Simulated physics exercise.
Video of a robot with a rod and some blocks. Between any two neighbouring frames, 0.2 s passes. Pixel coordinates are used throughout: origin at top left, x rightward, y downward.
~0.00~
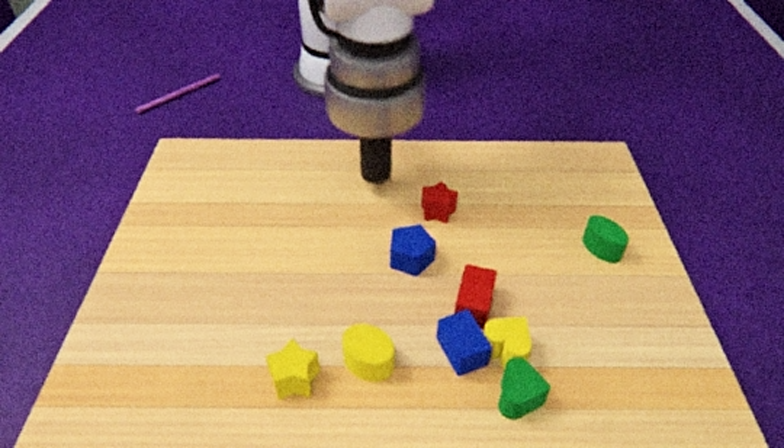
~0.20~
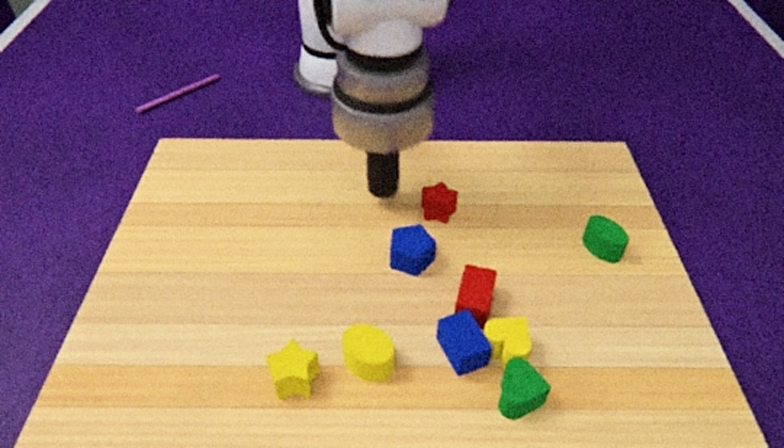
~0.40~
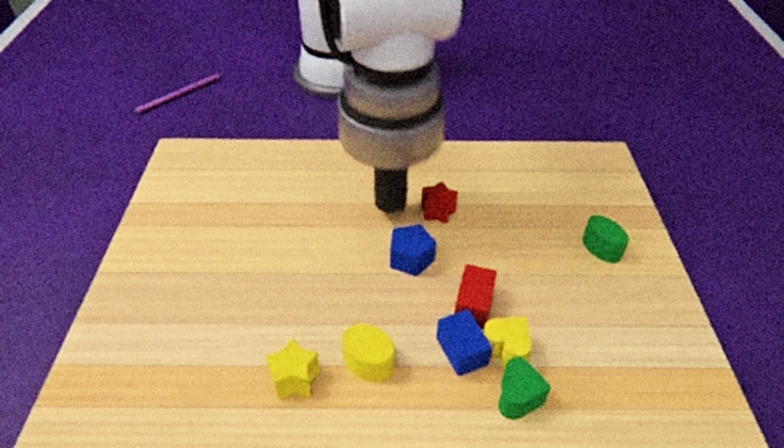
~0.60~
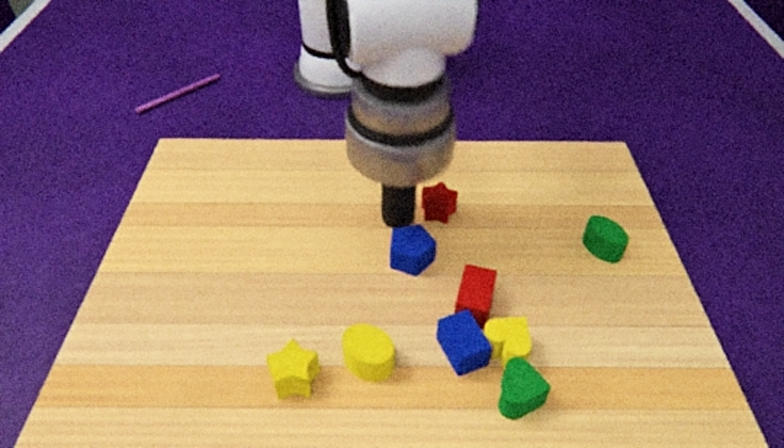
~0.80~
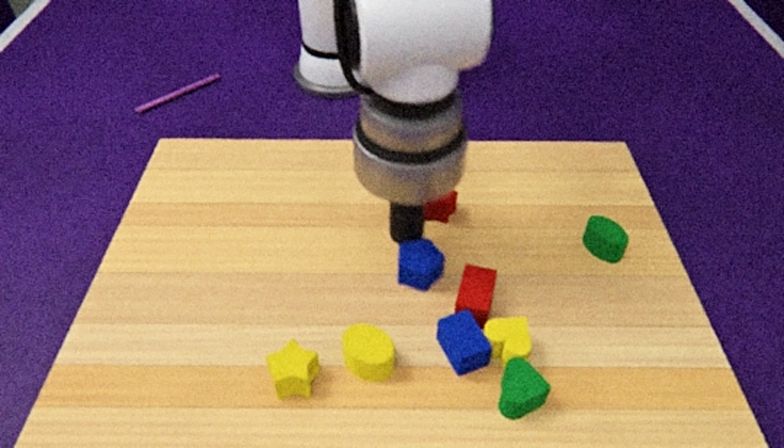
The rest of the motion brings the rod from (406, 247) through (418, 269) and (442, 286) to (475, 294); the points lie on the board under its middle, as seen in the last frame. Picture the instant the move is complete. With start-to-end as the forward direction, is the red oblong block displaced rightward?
The answer is no.
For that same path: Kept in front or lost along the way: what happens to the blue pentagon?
I think the rod loses the blue pentagon somewhere along the way.
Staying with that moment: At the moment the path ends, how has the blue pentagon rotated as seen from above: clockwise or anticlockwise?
Short answer: Clockwise.
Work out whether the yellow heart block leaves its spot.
Answer: Unmoved.
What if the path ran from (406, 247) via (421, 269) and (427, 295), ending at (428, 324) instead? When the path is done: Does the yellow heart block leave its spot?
Final answer: No.
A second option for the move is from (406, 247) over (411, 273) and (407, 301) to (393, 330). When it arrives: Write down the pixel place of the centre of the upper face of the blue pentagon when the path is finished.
By then it is at (442, 311).
On the path given first. One third of the way, rod (418, 257); blue pentagon (433, 279).
Two thirds of the way, rod (443, 274); blue pentagon (445, 299), turned 15° clockwise; blue oblong block (466, 339); red oblong block (487, 291), turned 15° anticlockwise.
At the end, rod (477, 281); blue pentagon (448, 302), turned 25° clockwise; red star block still; blue oblong block (466, 342); red oblong block (507, 293), turned 25° clockwise; yellow heart block still.
